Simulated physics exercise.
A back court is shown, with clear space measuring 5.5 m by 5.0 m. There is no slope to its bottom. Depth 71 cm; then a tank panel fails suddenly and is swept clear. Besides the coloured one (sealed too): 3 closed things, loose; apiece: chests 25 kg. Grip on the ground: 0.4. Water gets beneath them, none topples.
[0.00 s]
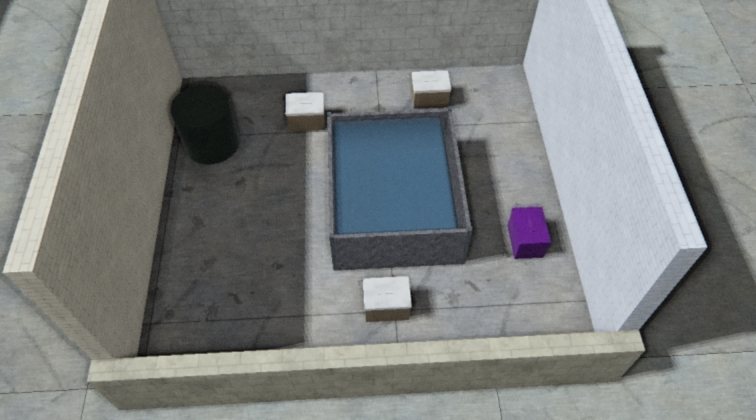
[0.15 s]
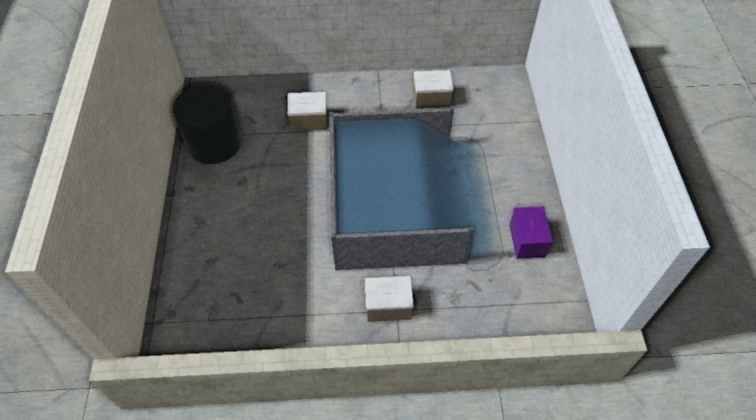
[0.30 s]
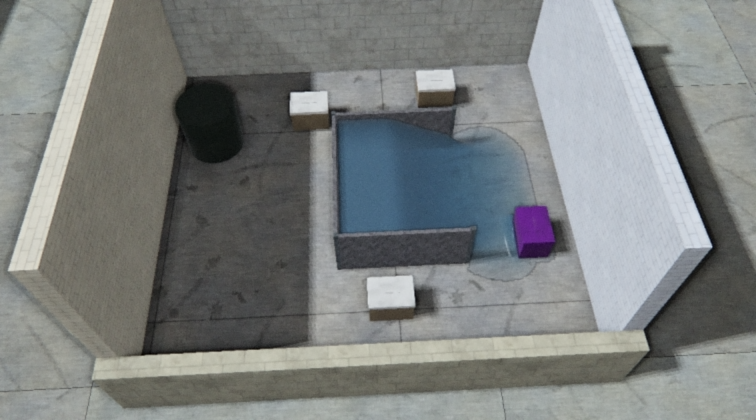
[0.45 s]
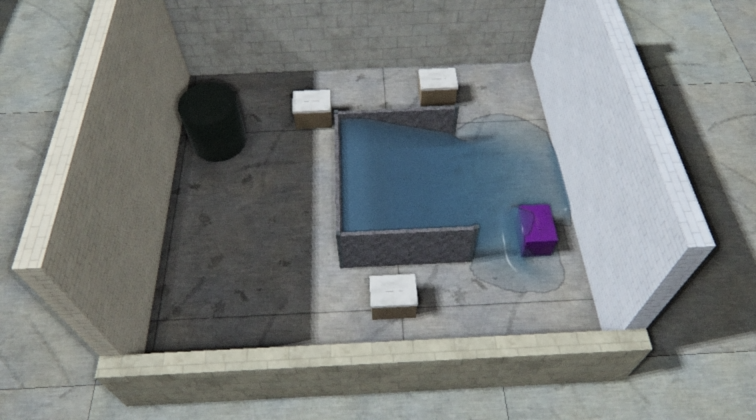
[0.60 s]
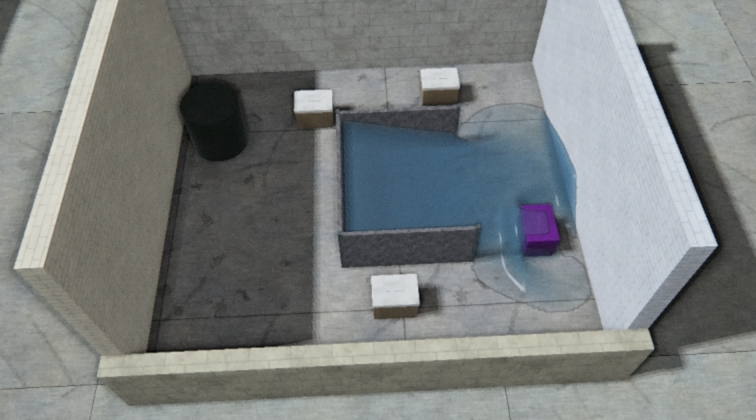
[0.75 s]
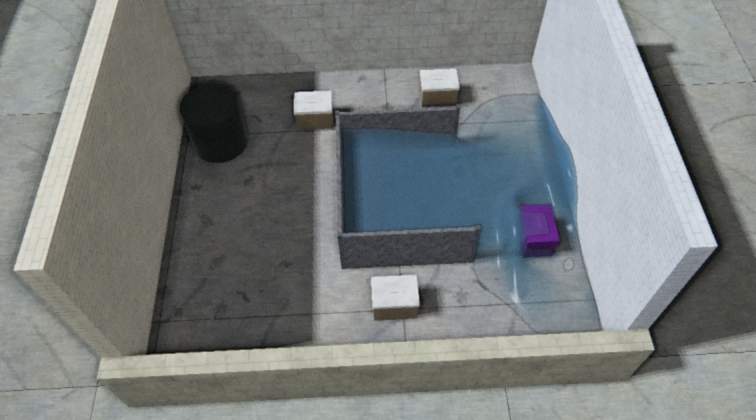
In the video, water held in a grey-walled basin inside a walled court pours out through its open right side, spreads around a purple box and reaches the right wall, while the purple box and three white-topped boxes stay in place.
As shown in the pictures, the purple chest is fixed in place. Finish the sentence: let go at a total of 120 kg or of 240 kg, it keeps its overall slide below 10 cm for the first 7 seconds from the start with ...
It does so with the heavier total only.
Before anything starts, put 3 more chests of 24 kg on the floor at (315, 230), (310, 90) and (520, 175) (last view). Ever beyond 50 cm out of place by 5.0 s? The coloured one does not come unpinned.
Within it, beyond it, beyond it.
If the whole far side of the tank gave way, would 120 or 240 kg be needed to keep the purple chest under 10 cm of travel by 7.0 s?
Result: Lighter option succeeds.
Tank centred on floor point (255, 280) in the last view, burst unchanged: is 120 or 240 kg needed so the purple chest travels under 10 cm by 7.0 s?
Then the outcome is clear: The heavier mass alone works.
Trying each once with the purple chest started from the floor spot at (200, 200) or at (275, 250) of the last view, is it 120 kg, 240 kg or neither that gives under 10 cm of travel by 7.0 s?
In that order: The lighter suffices; the lighter suffices.
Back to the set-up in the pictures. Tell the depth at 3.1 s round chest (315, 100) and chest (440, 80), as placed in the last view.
Depth approx. 6 cm / 6 cm.
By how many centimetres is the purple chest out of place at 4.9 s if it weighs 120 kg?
About 80 cm off its spot.
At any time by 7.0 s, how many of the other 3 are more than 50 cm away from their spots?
I make that 2.
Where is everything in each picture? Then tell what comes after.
The purple chest at (531, 225) rests on the ground; water covers 2.9 m2; 0 of 4 have shifted, in the first frame.
The purple chest at (533, 225) rests on the ground; water covers 4.0 m2; 0 of 4 have shifted, in the second frame.
The purple chest at (535, 224) rests on the ground; 5.3 m2 under water; 0 of 4 have shifted, in the third frame.
The purple chest at (538, 223) rests on the ground; water covers 6.5 m2; 0 of 4 have shifted, in the fourth frame.
The purple chest at (540, 223) rests on the ground; 7.3 m2 under water; 0 of 4 have shifted, in the fifth frame.
The purple chest at (540, 223), on the bottom; water covers 8.0 m2; 0 of 4 have shifted, in the sixth frame.
After 1.4 s the purple chest would be 32 cm from its start with 120 kg and 0 cm from its start with 240 kg; 23 cm of water round it then.
After 3.1 s the purple chest would be 88 cm from its start with 120 kg and 0 cm from its start with 240 kg; 15 cm of water round it then.
After 4.9 s the purple chest would be 88 cm from its start with 120 kg and 0 cm from its start with 240 kg; 9 cm of water round it then.
After 7.0 s the purple chest would be 88 cm from its start with 120 kg and 0 cm from its start with 240 kg; 8 cm of water round it then.
